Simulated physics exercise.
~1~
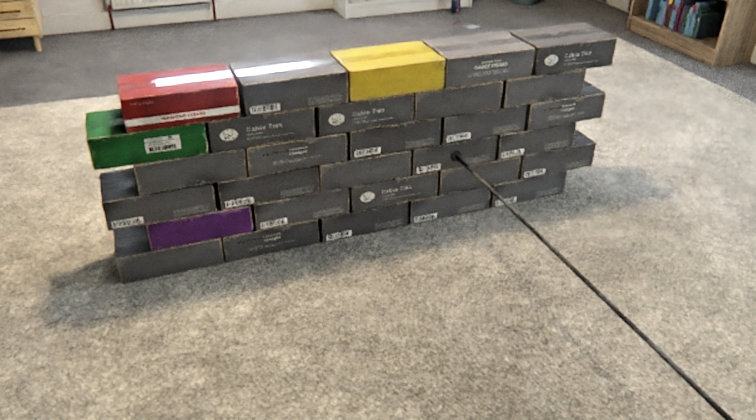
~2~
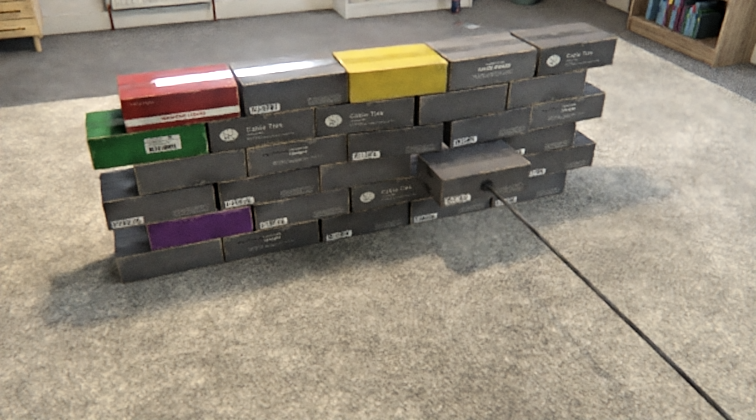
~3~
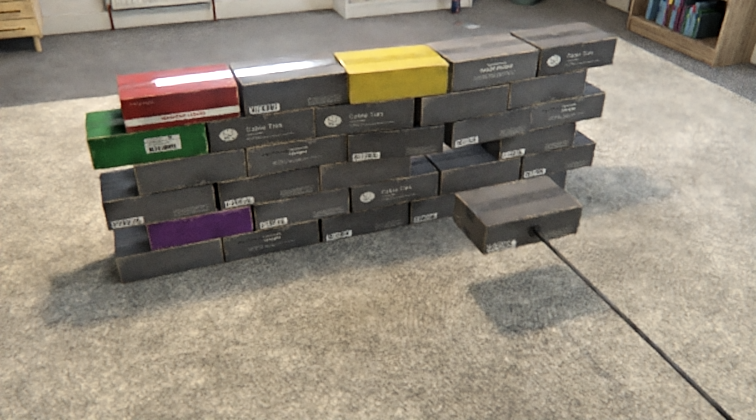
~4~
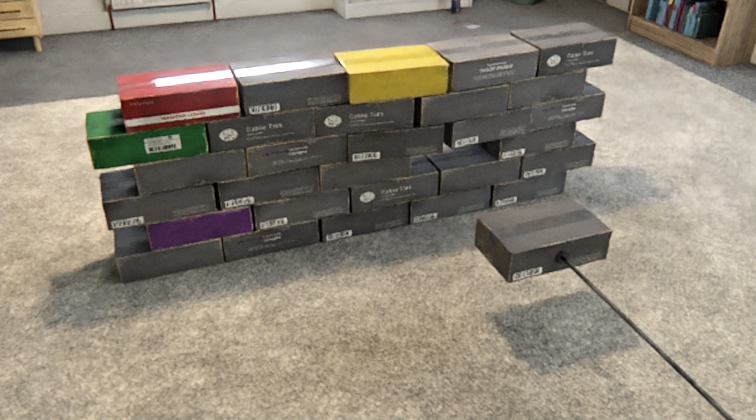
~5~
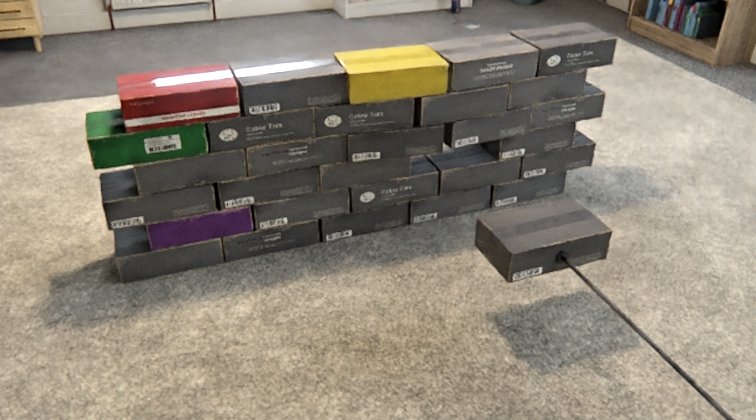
A dark rod draws one grey box out of the wall, which stays standing.
